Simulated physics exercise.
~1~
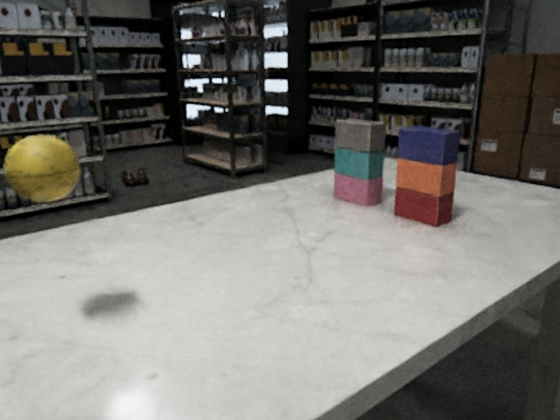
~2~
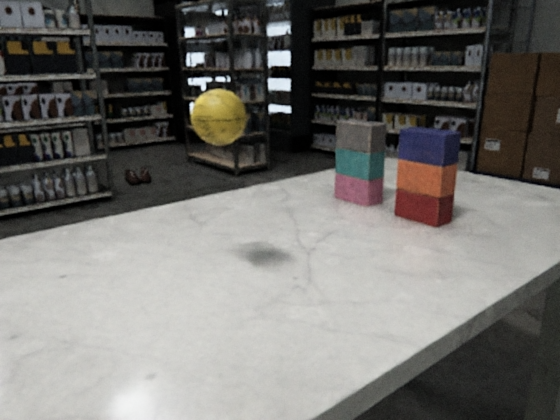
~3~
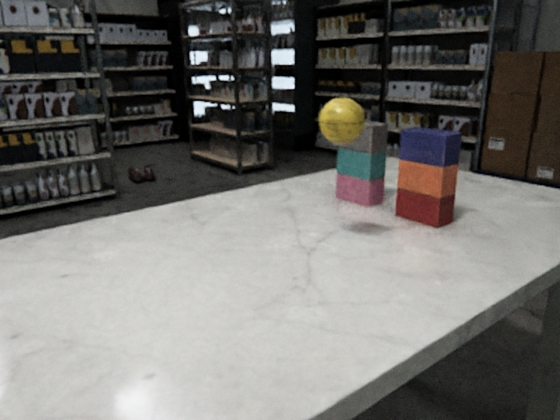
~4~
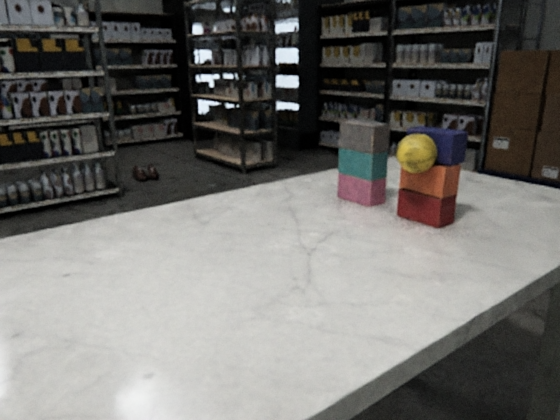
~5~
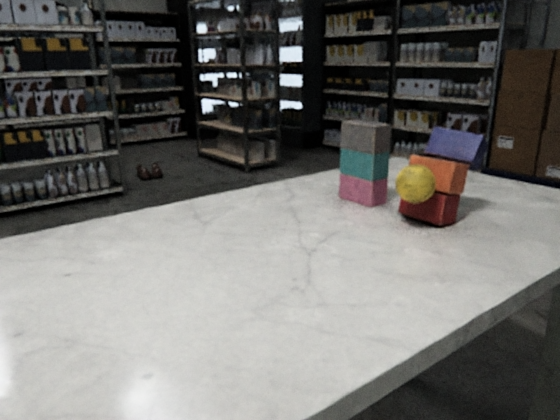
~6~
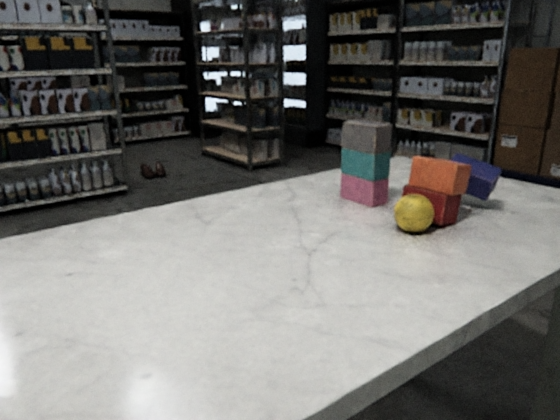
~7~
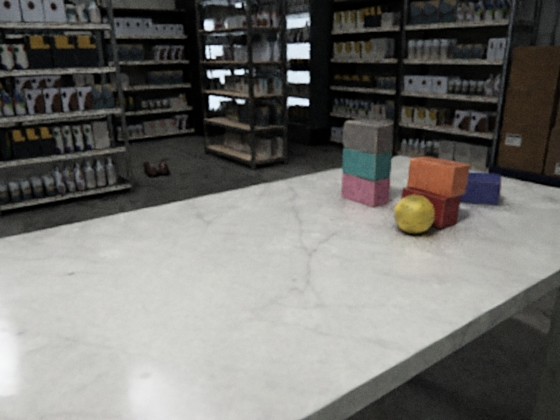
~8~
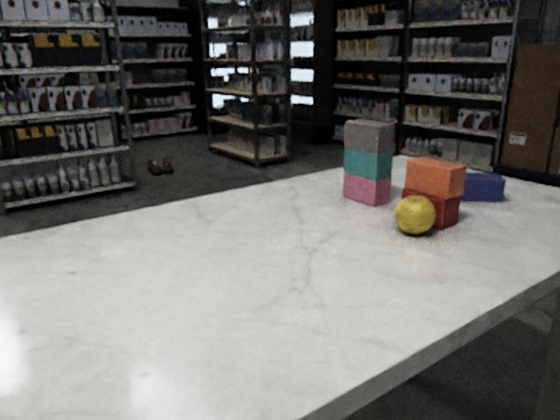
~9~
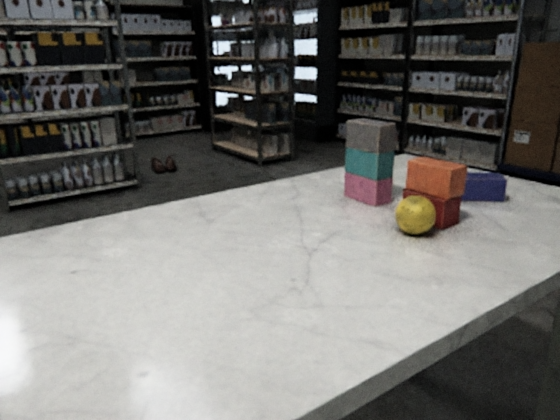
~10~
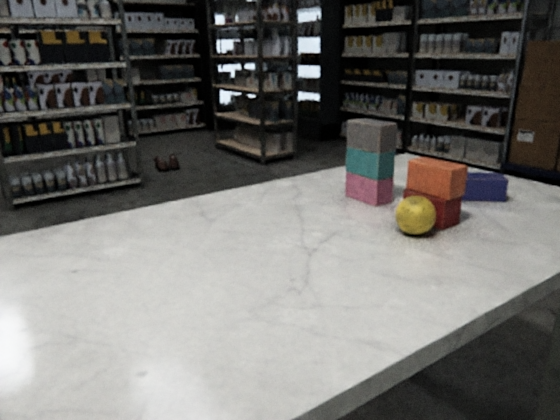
A yellow ball flies in from the left above a pale marble-like table, seen from slightly above in a dim room lined with stocked shelves. Toward the table's far right stand two stacks of blocks, one grey over turquoise over pink, the other blue over orange over red. The ball passes the first stack and strikes the second near its top. The blue block tips and drops behind to the right, while the orange block shifts slightly and the ball falls to the table. At the end, the ball rests before the orange and red blocks, the blue block lies on its side, and the left stack still stands.
